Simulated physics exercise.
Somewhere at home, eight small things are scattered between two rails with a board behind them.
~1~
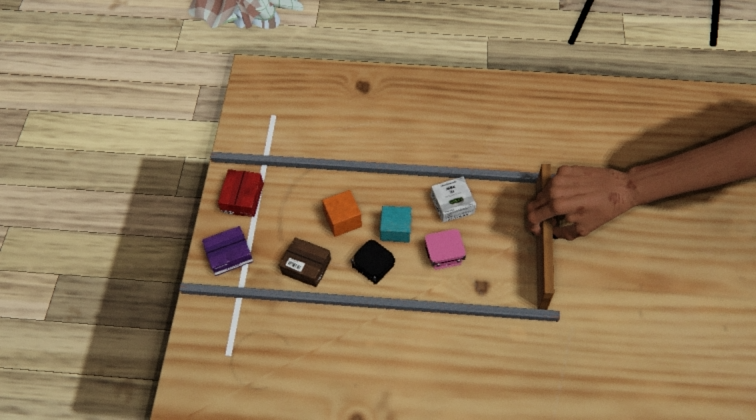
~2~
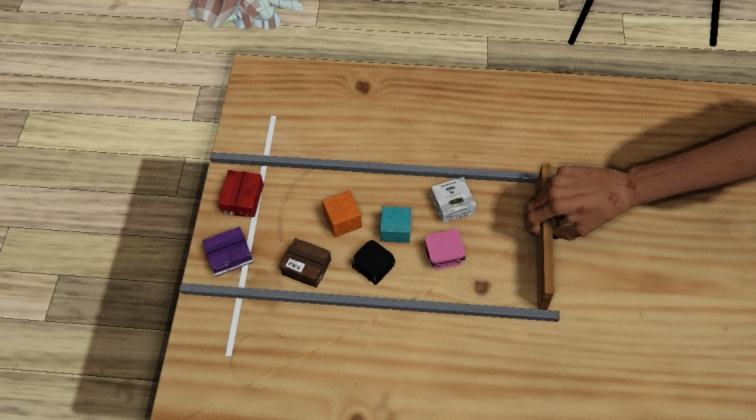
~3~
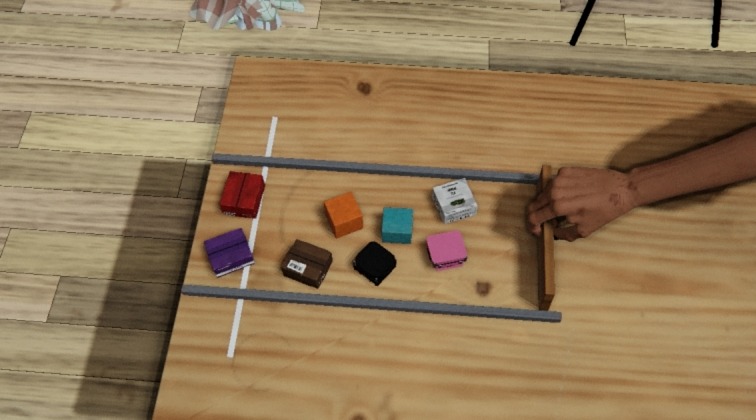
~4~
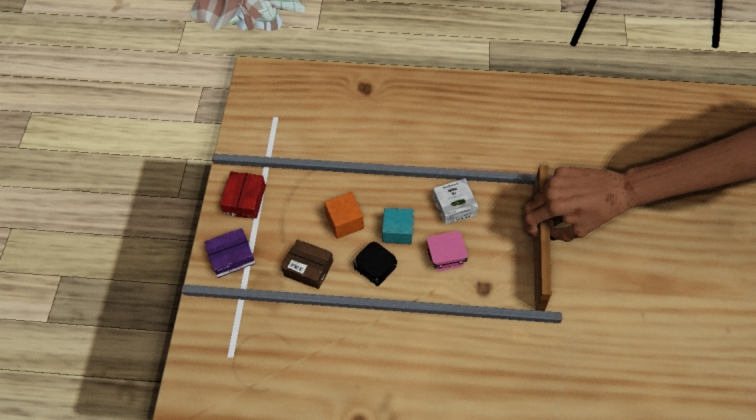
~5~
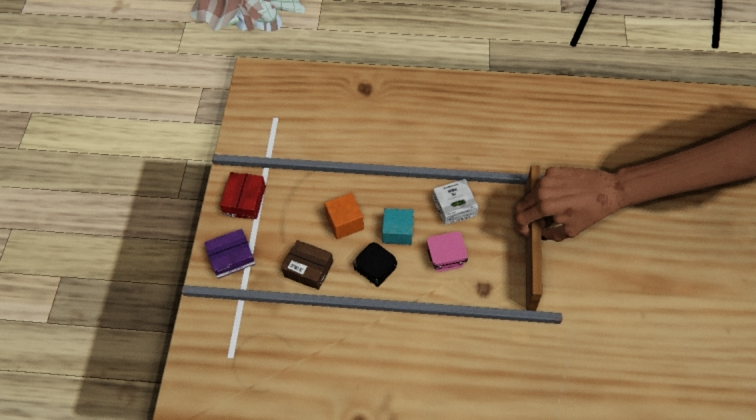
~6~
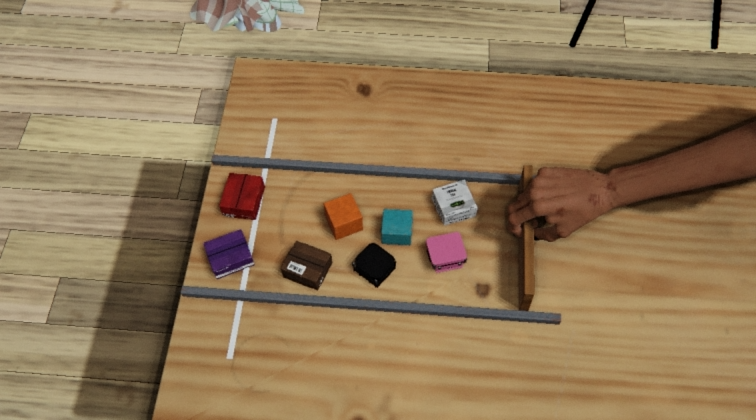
The clip opens on eight small boxes, blocks and cases scattered between two gray rails on a wooden table, with a hand holding a wooden board at the right. The board stays nearly still at first, then the hand slides it slightly left, while the scattered things stay in place.
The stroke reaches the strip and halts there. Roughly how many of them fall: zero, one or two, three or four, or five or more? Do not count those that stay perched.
I predict one or two come down off the table.
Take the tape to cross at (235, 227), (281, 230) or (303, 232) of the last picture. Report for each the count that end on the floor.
Respectively 4, 1 and 0.
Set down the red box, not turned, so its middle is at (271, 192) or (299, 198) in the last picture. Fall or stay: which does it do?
Placed there, the red box ends up gone, and in the other spot it ends up gone.
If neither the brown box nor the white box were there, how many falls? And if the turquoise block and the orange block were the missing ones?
0, then 1.
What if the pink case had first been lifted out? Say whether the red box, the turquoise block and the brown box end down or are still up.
The red box? It heads down. The turquoise block? It does not drop. The brown box? It does not drop.
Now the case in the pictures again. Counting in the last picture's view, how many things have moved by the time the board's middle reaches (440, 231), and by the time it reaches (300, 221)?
Counts: 3 and 8.
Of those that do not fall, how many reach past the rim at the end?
The number would be 2.
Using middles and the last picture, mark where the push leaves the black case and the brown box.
The black case ends up near (229, 270), and the brown box near (193, 269).
A little later, none off yet; purple box at rest near (229, 254); red box at rest near (243, 196); brown box at rest near (307, 266).
Next, none off yet; purple box at rest near (229, 254); red box at rest near (243, 196); brown box shifted about its own width near (277, 271).
When it is over, the number that fall off is one or two; down, red box and purple box.
